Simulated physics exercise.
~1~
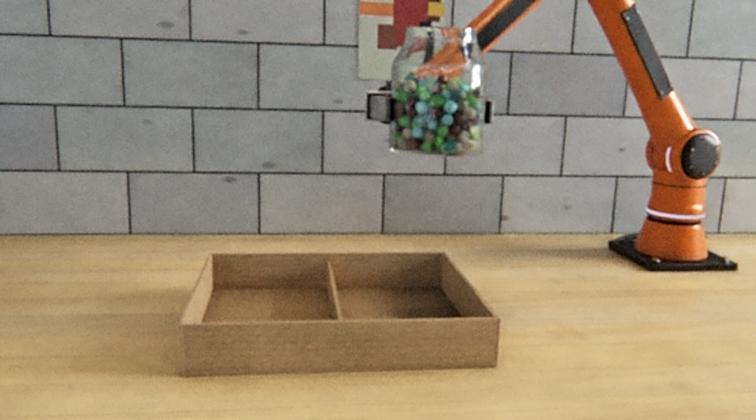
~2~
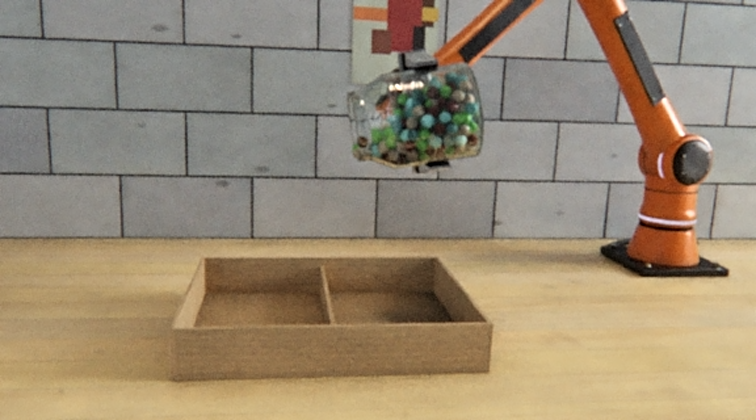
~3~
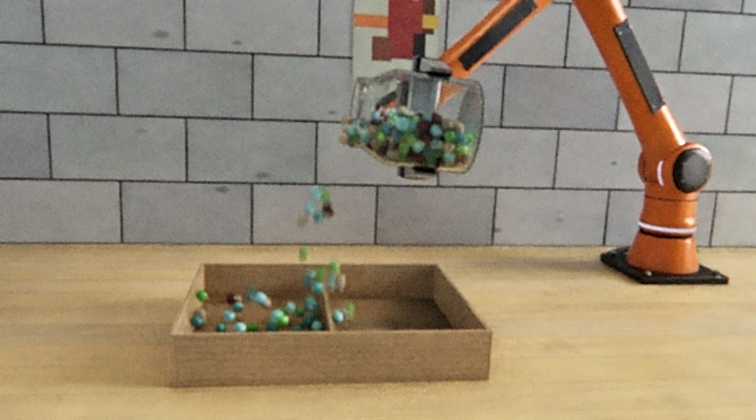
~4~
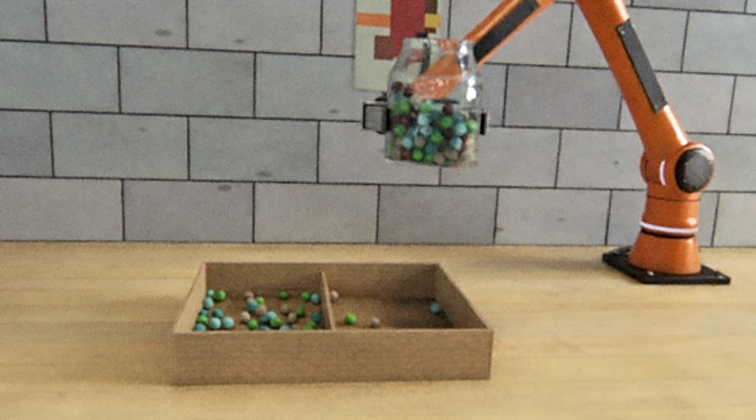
Orange robot arm tipping a glass jar of colourful round sweets over a divided tray, spilling some mostly left, then righting it.
